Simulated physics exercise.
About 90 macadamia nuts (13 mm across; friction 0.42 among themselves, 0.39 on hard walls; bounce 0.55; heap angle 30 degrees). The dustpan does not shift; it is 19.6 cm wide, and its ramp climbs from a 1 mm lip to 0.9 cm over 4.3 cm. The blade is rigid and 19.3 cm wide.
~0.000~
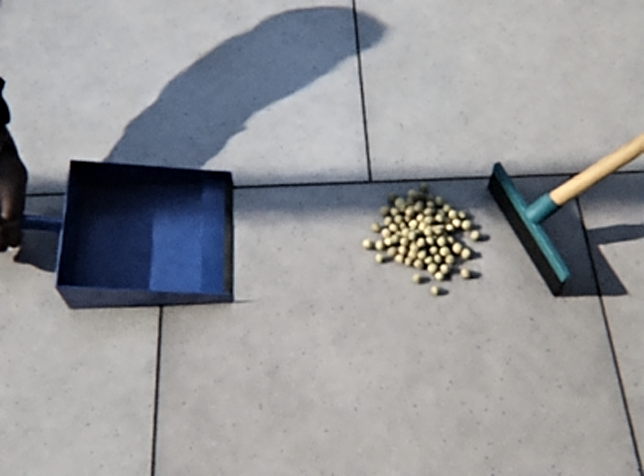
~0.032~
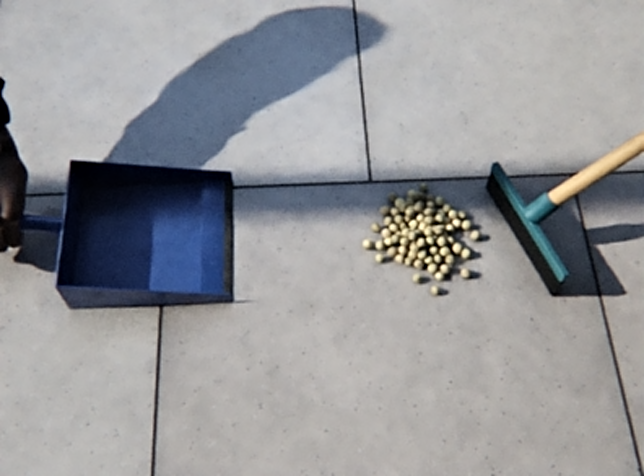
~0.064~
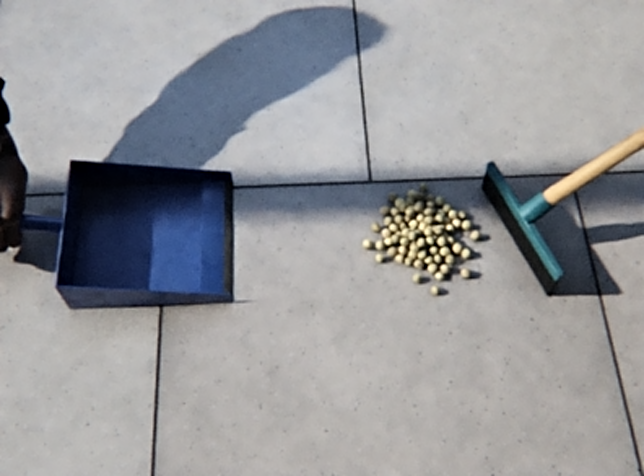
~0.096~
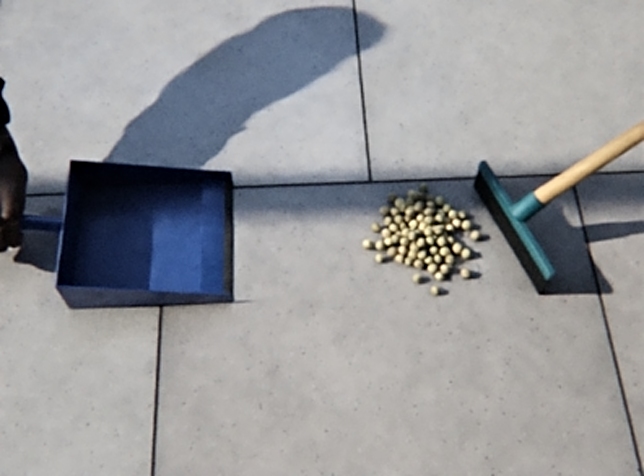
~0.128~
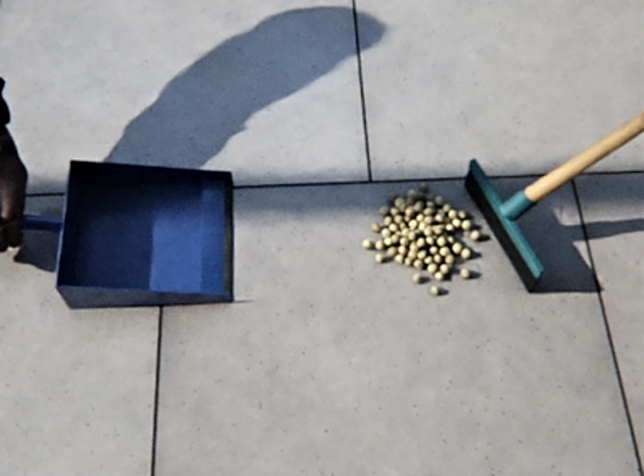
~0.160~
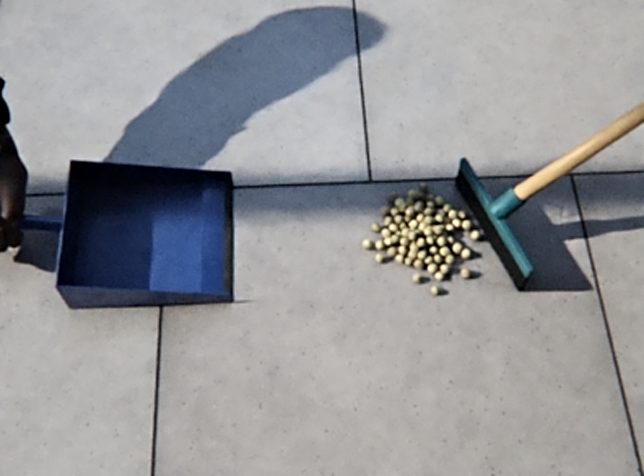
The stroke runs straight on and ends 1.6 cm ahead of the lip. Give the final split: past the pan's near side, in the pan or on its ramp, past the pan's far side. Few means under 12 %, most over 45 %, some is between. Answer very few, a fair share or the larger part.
Near side a fair share, pan very few, far side very few.
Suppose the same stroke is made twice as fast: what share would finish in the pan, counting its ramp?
It would be near 30 per cent.
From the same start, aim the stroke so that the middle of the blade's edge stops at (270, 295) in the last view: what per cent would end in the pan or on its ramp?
About 10 per cent.
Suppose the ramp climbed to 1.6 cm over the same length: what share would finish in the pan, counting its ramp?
Then about 5 per cent.
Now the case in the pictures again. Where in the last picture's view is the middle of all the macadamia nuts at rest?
Near (252, 254).
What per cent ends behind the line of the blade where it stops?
Some 30 per cent.
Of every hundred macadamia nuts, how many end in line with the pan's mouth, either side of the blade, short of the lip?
About 70 per cent.
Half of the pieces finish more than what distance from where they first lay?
Roughly 24 cm.
Then, at 0.51 s, middle of the blade 21 cm from the lip; 0 % over the lip, far side 0 %, near side 5 %.
After 0.75 s, middle of the blade 11 cm from the lip; 0 % over the lip, far side 5 %, near side 15 %.
After 1.10 s, middle of the blade 5 cm from the lip; 5 % over the lip, far side 5 %, near side 20 %.
In the end, at 1.6 s, near side 20 %, pan 5 %, far side 5 %, in front of the lip or behind the blade 70 %.
